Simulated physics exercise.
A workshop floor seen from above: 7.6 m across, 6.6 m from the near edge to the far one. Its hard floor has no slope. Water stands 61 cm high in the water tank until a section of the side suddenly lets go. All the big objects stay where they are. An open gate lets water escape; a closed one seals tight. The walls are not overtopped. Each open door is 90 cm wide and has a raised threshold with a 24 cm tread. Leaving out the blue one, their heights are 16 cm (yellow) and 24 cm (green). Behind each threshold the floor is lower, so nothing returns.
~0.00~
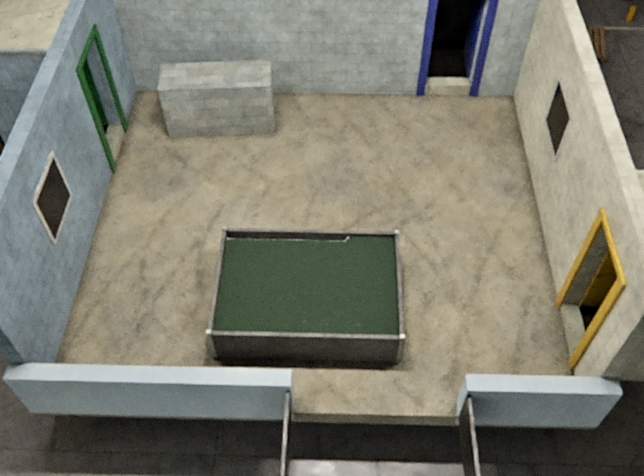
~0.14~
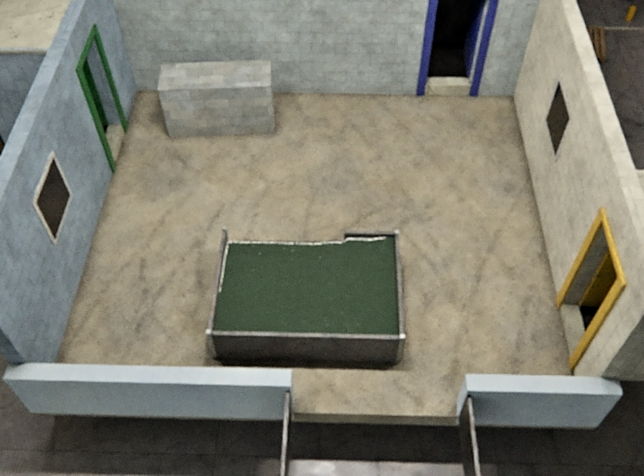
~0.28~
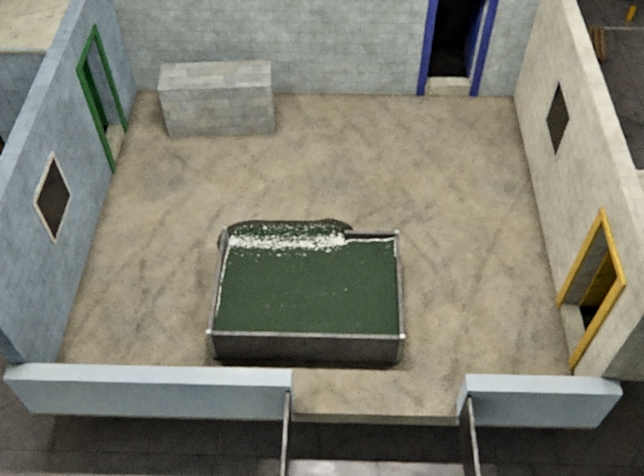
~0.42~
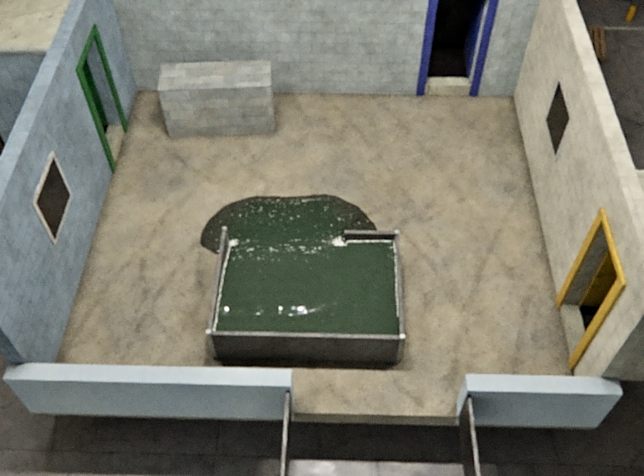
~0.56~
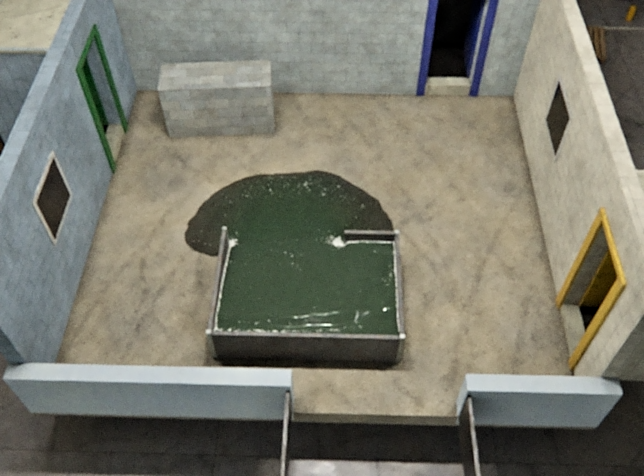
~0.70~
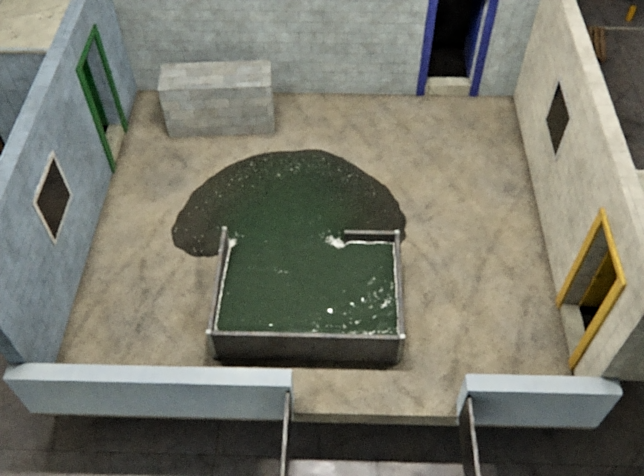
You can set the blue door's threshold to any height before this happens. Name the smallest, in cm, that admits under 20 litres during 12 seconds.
Close to 7.5 cm is just enough.
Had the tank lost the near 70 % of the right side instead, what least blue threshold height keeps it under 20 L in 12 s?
About 12.5 cm.
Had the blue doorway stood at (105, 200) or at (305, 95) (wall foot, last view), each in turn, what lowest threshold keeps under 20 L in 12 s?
About 8.0 and 26 cm.
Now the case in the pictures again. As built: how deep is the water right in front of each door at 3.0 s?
In cm: Blue 12, yellow 0, green 28.
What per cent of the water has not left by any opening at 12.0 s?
Roughly 94 in a hundred.
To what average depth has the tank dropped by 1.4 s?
Roughly 36 cm on average.
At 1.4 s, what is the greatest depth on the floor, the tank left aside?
About 31 cm.
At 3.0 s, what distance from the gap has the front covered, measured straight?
Some 5.8 m out.
After 1.4 s water covers 30 % of the floor, deepest (31 cm) near (252, 253); it has not reached the blue door.
After 3.0 s water covers 45 % of the floor, deepest (32 cm) near (146, 94); 12 cm at the blue door, 0 litres in over its 25 cm threshold.
After 12.0 s water covers 100 % of the floor, deepest (11 cm) near (561, 380); 6 cm at the blue door, 0 litres in over its 25 cm threshold.
At the blue door as built, the water arrived by 2.3 s and peaked near 12 cm at 2.8 s.
Run again over the same 12 s with other heights there, 31 litres in over 6.5 cm, 12 litres over 8.5 cm. The limit of 20 litres is kept from about 7.5 cm up.
